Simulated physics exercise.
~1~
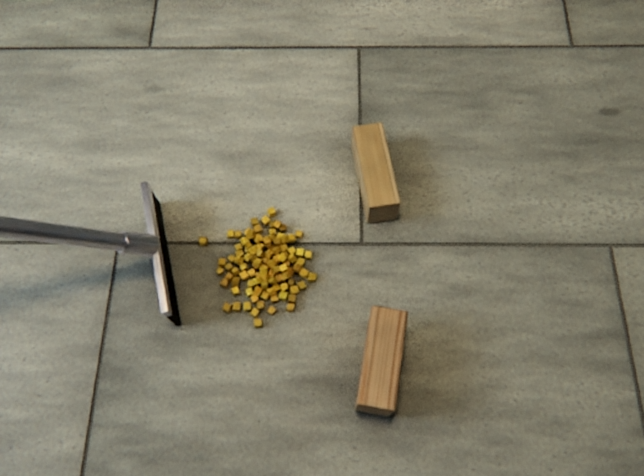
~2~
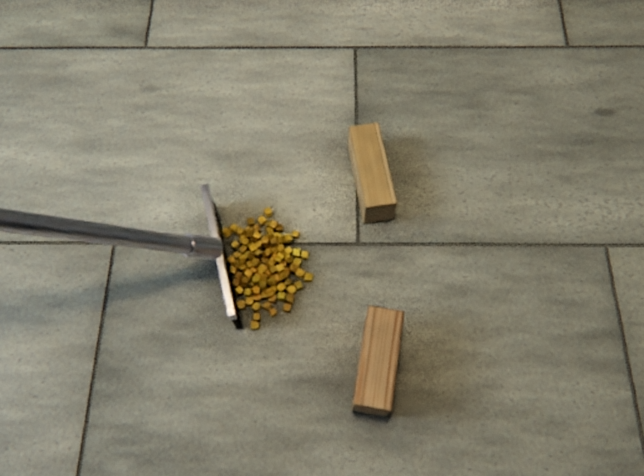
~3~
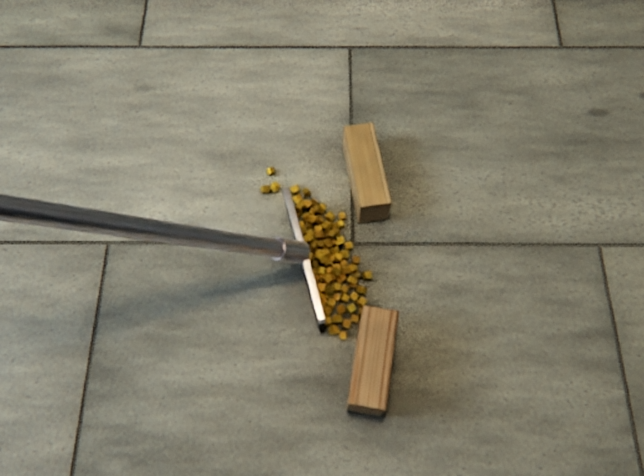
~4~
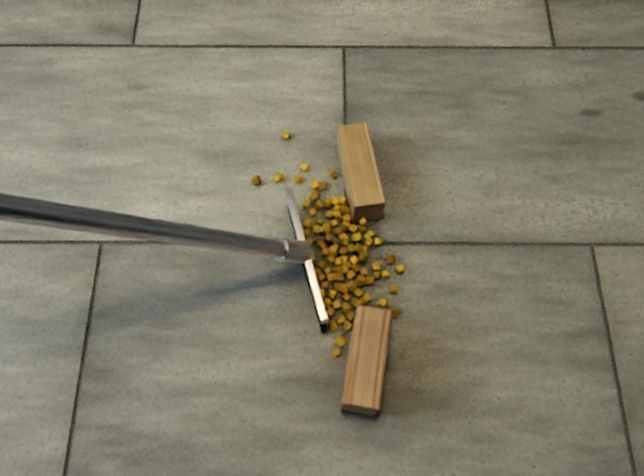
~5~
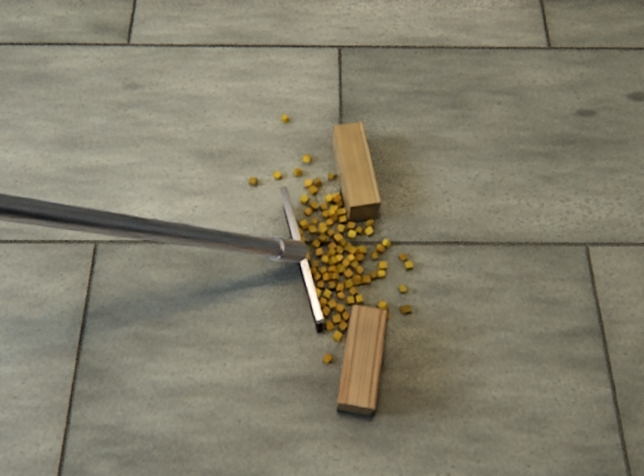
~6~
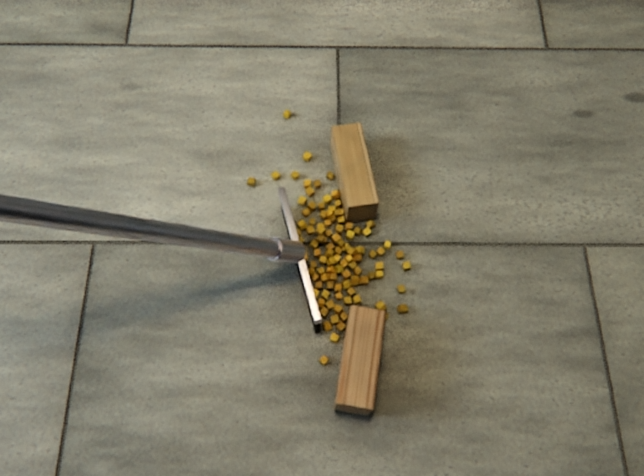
On a grey tiled floor, a long-handled squeegee pushed a pile of small yellow cubes rightwards toward two wooden blocks, then stopped just short of them; the cubes spread out, a few slipping into the gap while most stayed bunched before it.
